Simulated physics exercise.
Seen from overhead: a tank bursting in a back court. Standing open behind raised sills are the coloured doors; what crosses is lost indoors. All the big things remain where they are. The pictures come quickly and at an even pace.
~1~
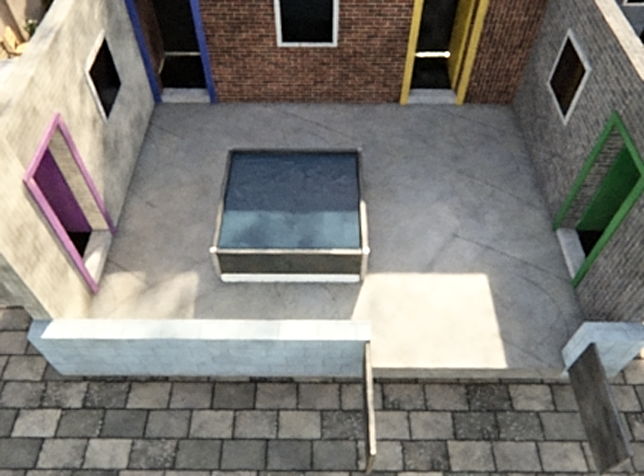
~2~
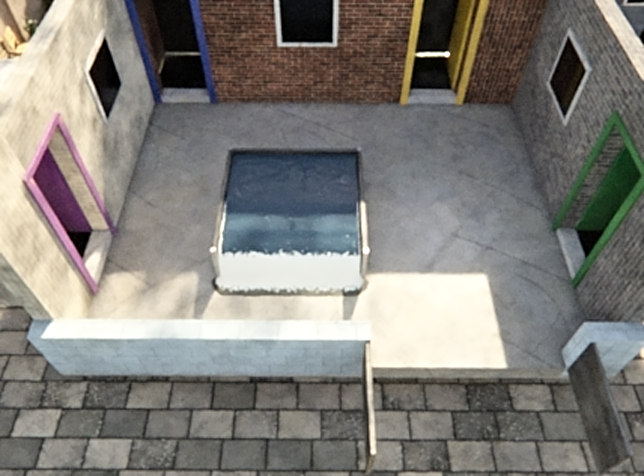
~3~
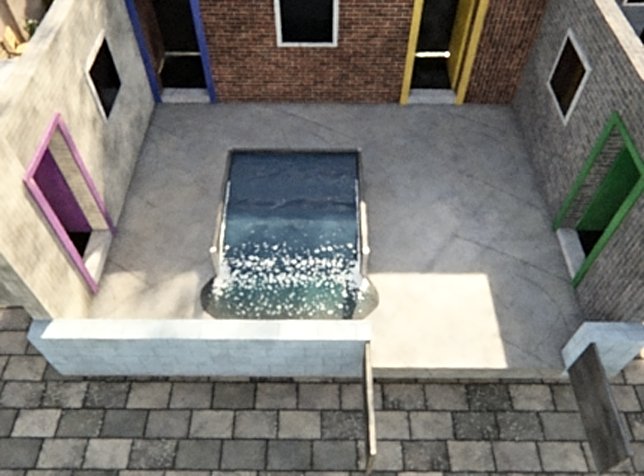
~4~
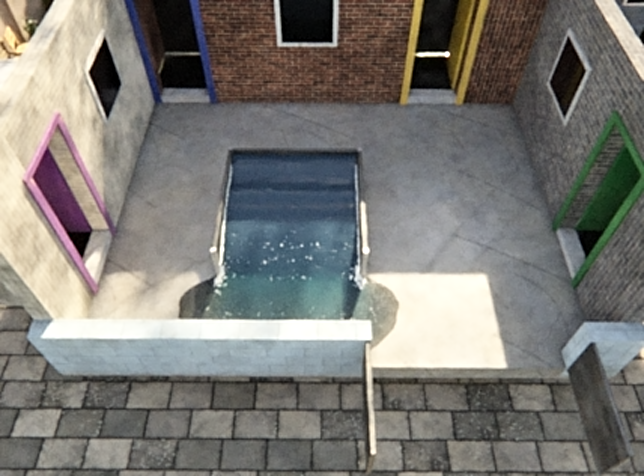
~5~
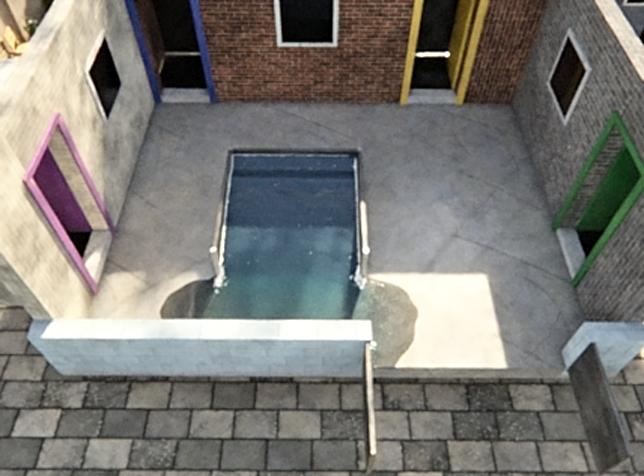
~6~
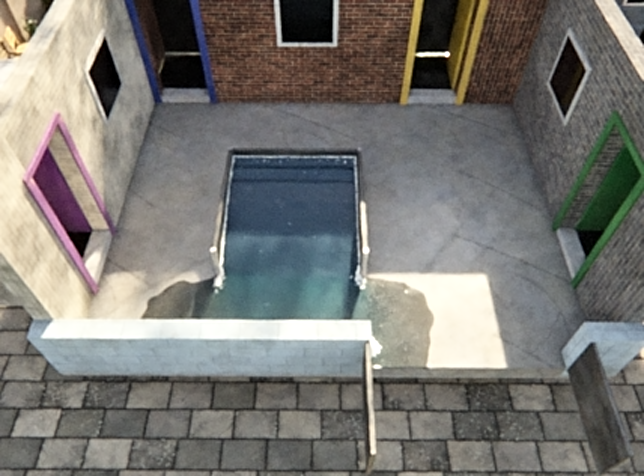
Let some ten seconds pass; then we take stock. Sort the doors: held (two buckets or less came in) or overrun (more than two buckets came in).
Sorted: Blue door held, yellow door held, purple door held, green door held.
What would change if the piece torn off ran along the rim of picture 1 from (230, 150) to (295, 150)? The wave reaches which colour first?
My answer is the blue-painted one.
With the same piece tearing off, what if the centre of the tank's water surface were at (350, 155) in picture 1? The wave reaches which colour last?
The door marked yellow.
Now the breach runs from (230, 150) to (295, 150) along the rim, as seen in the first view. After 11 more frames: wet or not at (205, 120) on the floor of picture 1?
Answer: Awash.
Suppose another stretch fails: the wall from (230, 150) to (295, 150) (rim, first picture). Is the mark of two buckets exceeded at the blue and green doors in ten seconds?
Blue door: Crosses the line; green door: Falls short.
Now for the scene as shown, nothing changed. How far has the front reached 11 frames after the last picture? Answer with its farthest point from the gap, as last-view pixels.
My guess would be about (584, 350).
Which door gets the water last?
Answer - the one in yellow.
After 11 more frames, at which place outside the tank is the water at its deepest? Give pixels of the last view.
Approximate pixel: (79, 347).
A moment on, water covers 15 % of the floor; the blue door not reached, the yellow door not reached, the purple door not reached, the green door not reached.
Next, water covers 30 % of the floor; the blue door not reached, the yellow door not reached, the purple door wet at the sill, nothing in, the green door not reached.
Then, water covers 50 % of the floor; the blue door wet at the sill, nothing in, the yellow door not reached, the purple door under two buckets in, the green door wet at the sill, nothing in.
Later, water covers 80 % of the floor; the blue door under two buckets in, the yellow door wet at the sill, nothing in, the purple door under two buckets in, the green door under two buckets in.
In the end, water covers 95 % of the floor; the blue door under two buckets in, the yellow door wet at the sill, nothing in, the purple door under two buckets in, the green door under two buckets in.
